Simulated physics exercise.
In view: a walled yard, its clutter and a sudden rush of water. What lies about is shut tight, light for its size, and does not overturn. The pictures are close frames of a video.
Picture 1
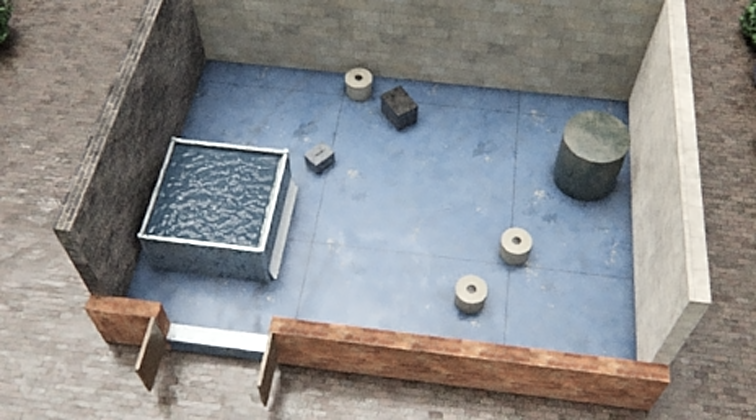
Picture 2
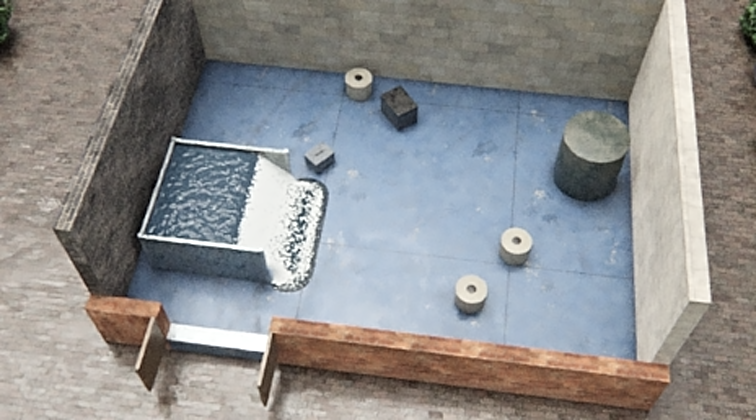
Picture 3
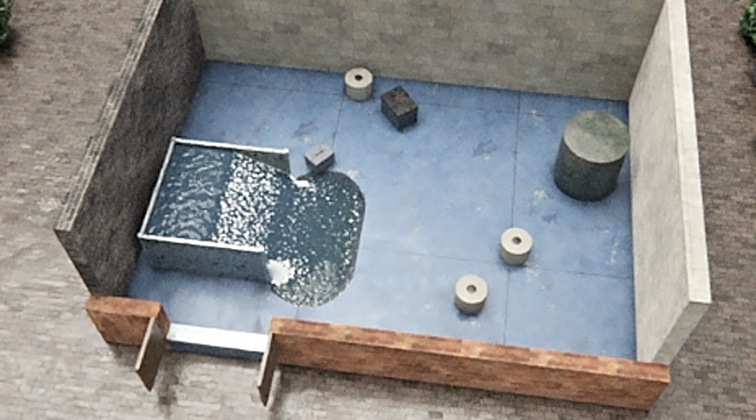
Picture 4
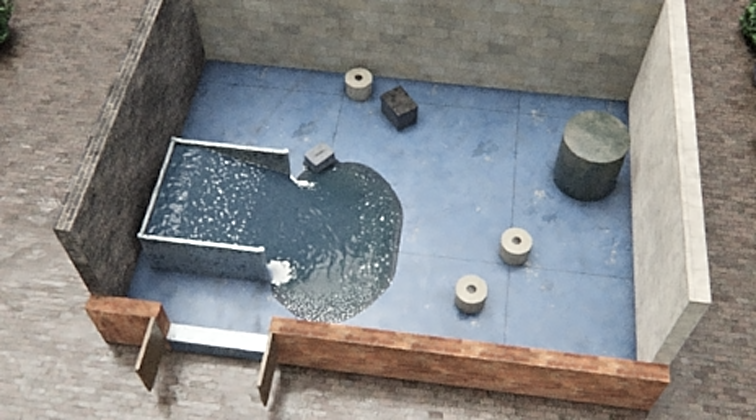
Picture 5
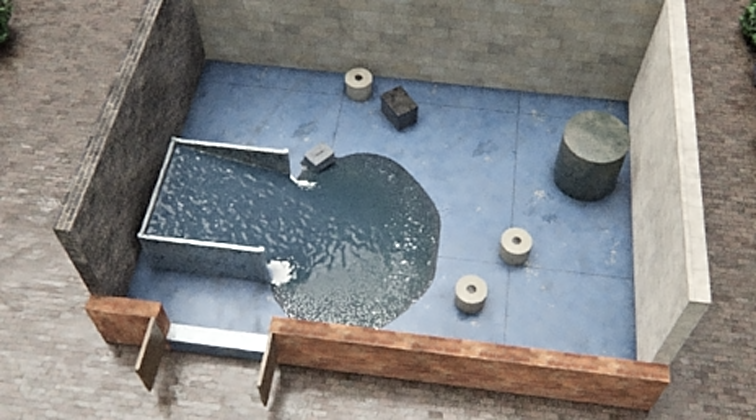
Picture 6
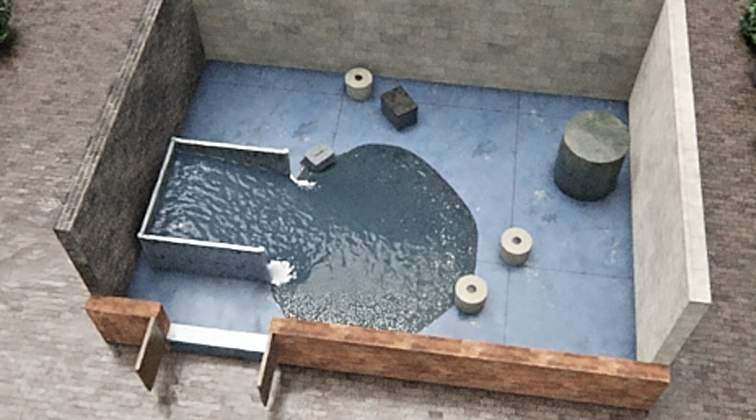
Water pouring from an opened tank at left and spreading rightward across a walled yard's blue floor, past blocks sitting still.
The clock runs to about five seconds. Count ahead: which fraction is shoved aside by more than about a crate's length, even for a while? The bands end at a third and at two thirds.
That comes to between one and two thirds.
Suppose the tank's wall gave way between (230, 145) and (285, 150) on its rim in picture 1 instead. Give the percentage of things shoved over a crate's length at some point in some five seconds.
About 60 per cent.
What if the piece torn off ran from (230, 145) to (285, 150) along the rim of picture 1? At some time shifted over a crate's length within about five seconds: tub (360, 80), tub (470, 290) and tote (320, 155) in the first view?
In that order: Swept aside, short of that, shifted that much.
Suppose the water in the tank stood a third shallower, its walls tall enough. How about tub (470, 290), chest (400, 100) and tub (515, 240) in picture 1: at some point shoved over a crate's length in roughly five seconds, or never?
One after the other: Yes, short of that, that far or more.
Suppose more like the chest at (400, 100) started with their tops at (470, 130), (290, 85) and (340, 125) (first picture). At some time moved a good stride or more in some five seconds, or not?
As listed: Swept aside, not that far, less than that.
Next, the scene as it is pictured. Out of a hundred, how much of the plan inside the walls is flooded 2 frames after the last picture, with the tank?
Near 45 in a hundred.
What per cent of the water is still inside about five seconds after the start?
Roughly 100 per cent.
A moment on, 0 of 5 are well off their spots; 0 afloat.
Next, 2 of 5 are well off their spots; 2 afloat.
Later, 2 of 5 are well off their spots; 2 afloat.
In the end, 2 of 5 are well off their spots, and 2 have been at some point; 2 afloat.
